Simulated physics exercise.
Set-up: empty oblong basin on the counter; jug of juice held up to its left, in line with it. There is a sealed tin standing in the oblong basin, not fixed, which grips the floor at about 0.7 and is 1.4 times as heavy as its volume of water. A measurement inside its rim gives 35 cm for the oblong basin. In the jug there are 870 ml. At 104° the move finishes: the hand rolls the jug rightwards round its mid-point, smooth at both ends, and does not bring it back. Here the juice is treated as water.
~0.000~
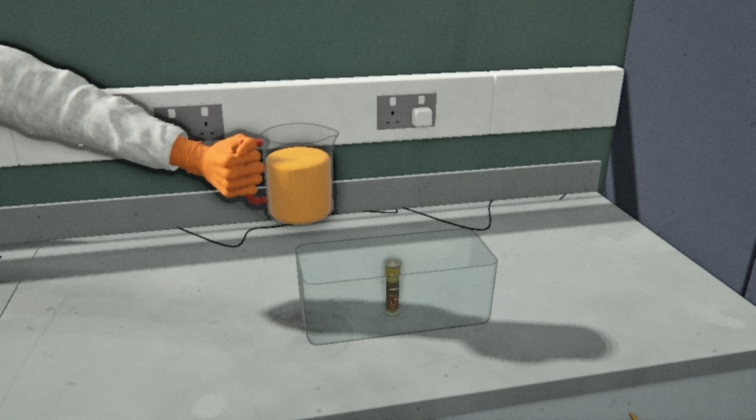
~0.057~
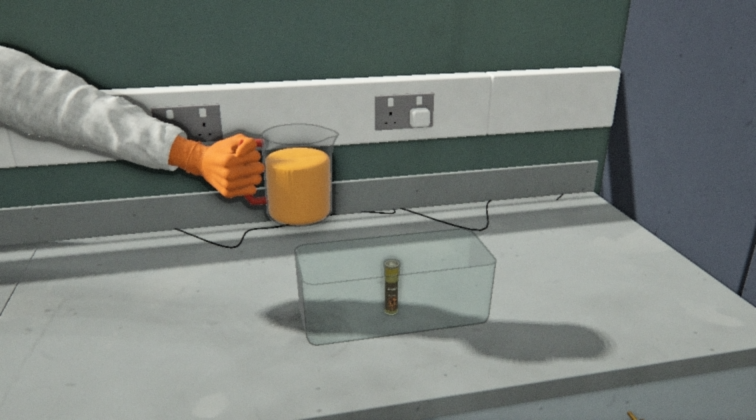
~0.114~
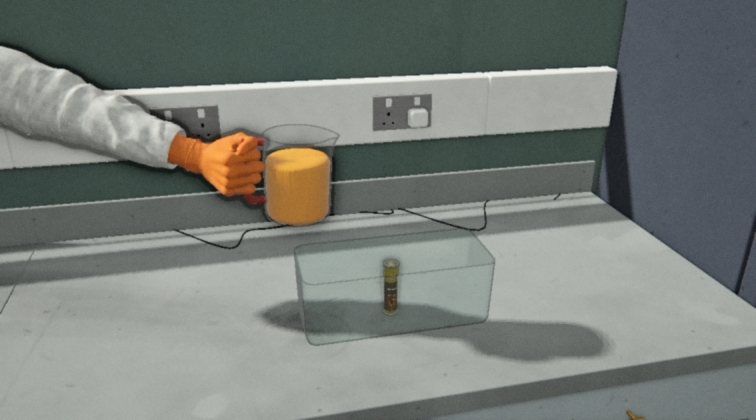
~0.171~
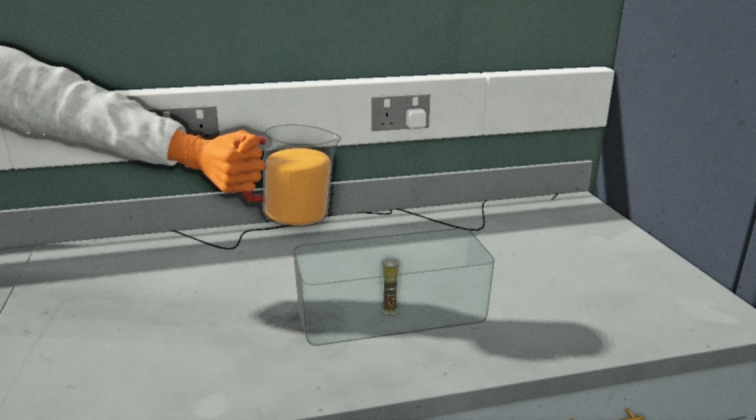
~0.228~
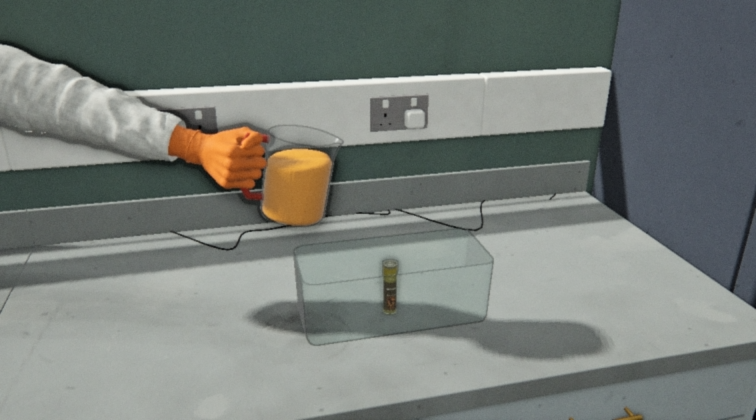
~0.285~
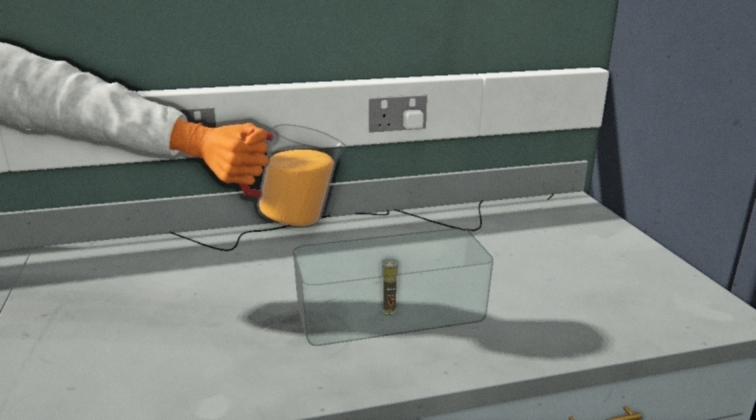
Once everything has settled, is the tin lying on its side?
It overturns.
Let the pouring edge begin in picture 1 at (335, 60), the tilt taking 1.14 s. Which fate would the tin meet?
Then it stays on its base.
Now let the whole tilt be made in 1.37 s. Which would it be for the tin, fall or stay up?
After the tilt, the tin has tipped over.
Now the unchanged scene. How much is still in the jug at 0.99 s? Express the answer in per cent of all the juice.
I'd say some 38 per cent remains.
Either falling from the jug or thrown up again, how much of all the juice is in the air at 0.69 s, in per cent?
Around 10 percent.
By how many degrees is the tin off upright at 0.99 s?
Some 0°.
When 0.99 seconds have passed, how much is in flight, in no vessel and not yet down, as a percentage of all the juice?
Near 26 percent.
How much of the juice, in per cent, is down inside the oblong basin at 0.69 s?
Roughly 0 per cent.
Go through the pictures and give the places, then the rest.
It leans 0°; its right rim is at (339, 132); the juice meets the walls at (265, 159) and (329, 155); the oblong basin's rim runs from (299, 265) to (485, 246); the tin's top is at (393, 266), in the first picture.
It leans 1°; its right rim is at (339, 133); the juice meets the walls at (265, 160) and (329, 155), in the second picture.
It leans 3°; its right rim is at (339, 134); the juice meets the walls at (265, 160) and (329, 156), in the third picture.
It leans 6°; its right rim is at (341, 137); the juice meets the walls at (266, 160) and (329, 156), in the fourth picture.
It leans 10°; its right rim is at (344, 140); the juice meets the walls at (266, 161) and (331, 157), in the fifth picture.
It leans 15°; its right rim is at (346, 145); the juice meets the walls at (267, 163) and (333, 157), in the sixth picture.
After 0.69 s the tilt is 69° and 90 per cent is still to pour; the tin stands where it began.
After 0.99 s the tilt is 100° and 38 per cent is still to pour; the tin stands where it began.
After 1.30 s the tilt is 104° and 6 per cent is still to pour; the tin lies on its side.
After 1.64 s the tilt is 104° and 0 per cent is still to pour; the tin lies on its side.
In the end the tin lies on its side.
